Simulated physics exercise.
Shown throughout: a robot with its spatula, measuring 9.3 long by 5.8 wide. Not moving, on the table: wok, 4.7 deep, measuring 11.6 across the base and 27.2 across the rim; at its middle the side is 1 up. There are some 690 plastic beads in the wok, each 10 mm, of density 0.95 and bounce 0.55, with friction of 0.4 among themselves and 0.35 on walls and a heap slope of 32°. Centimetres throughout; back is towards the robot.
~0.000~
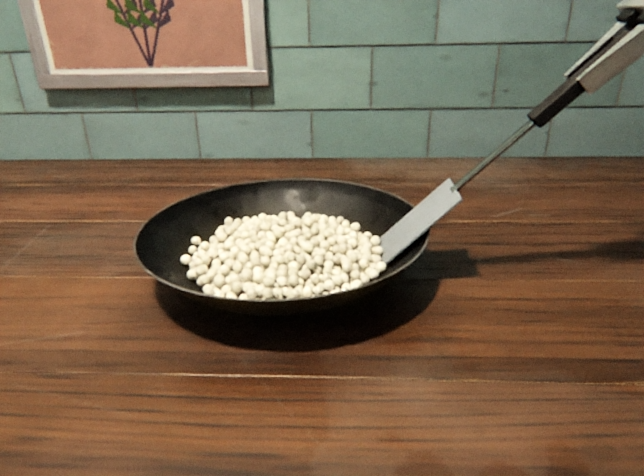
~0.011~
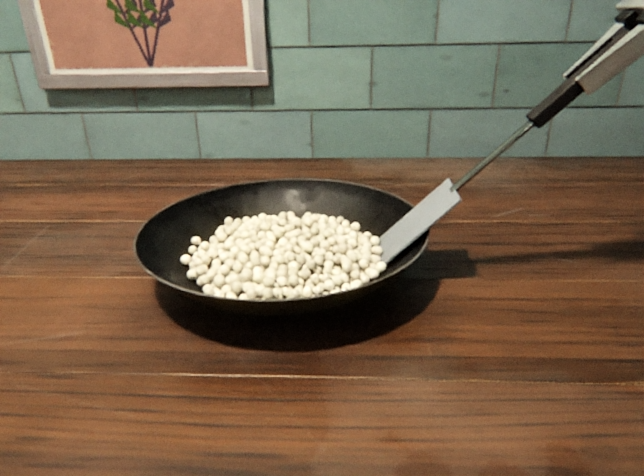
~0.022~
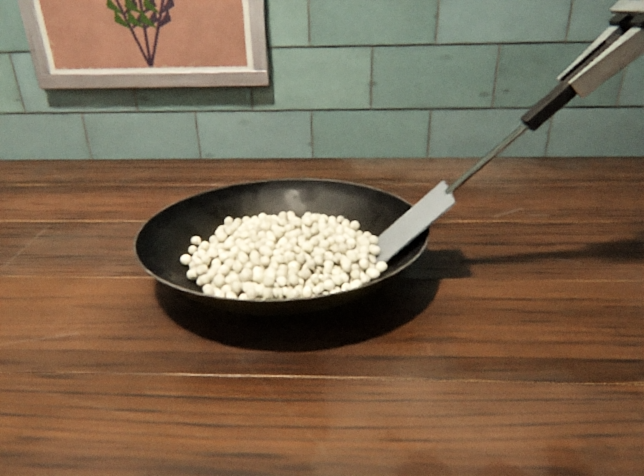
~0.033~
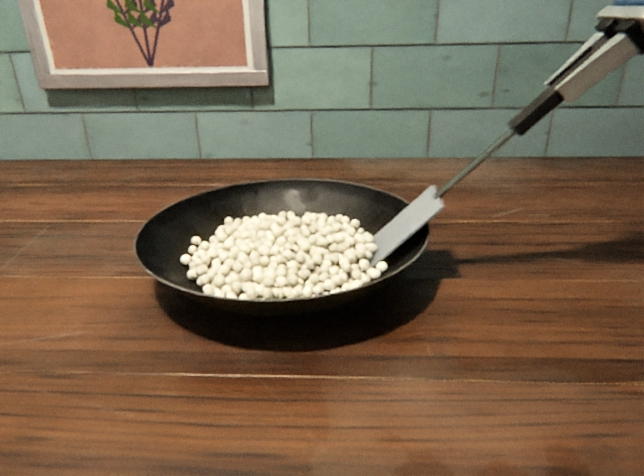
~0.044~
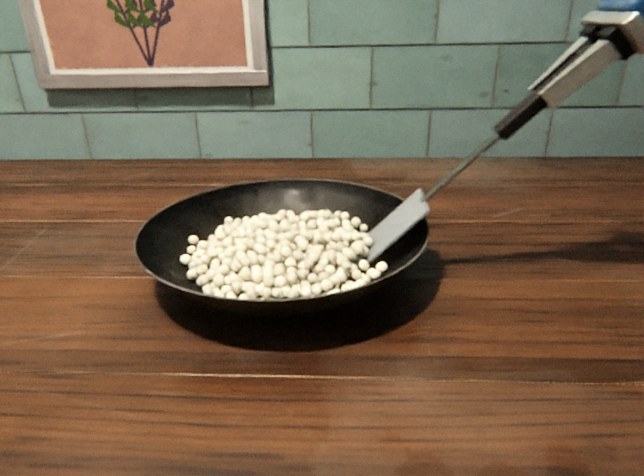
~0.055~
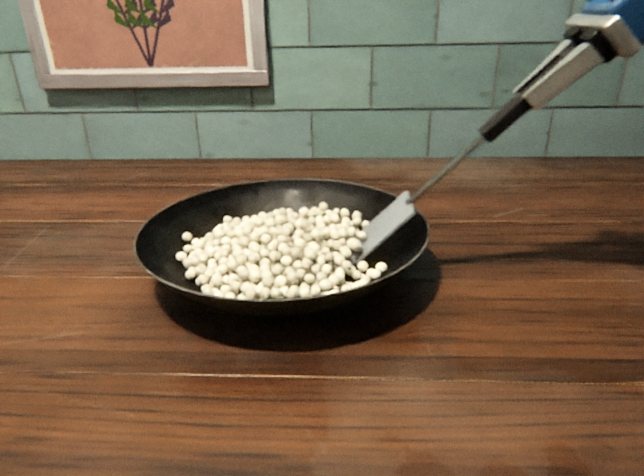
A robot's spatula slides left into the white beads in a still black wok, nudging them.
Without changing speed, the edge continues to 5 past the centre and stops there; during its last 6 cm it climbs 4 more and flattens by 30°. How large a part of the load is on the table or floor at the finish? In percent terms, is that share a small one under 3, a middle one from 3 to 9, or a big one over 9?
A middle one.
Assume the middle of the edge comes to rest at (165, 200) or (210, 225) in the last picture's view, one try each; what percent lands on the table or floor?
I'd say some 25 per cent, then some 10 per cent.
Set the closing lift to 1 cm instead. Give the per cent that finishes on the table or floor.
Close to 0 in a hundred.
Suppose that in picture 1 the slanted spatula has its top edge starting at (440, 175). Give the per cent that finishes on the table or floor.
Roughly 5%.
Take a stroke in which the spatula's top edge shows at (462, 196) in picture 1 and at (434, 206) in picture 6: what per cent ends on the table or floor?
I'd put it at roughly 0 per cent.
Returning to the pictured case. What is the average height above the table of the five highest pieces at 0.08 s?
About 6 cm.
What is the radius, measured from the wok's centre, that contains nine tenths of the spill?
About 65 cm from the centre.
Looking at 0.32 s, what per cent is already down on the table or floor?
Share at that moment: Roughly 4 %.
After 0.08 s, sloping 45°, highest piece 7 above the table; 691 in the wok.
After 0.11 s, sloping 35°, highest piece 9 above the table; 691 in the wok.
After 0.32 s, sloping 15°, highest piece 6 above the table; 657 in the wok, 30 on the table or floor, 4 on the blade or in flight.
After 1.38 s, sloping 15°, highest piece 4 above the table; 657 in the wok, 34 on the table or floor.
At rest, 657 in the wok, 34 on the table or floor. That is 5 % on the table or floor.
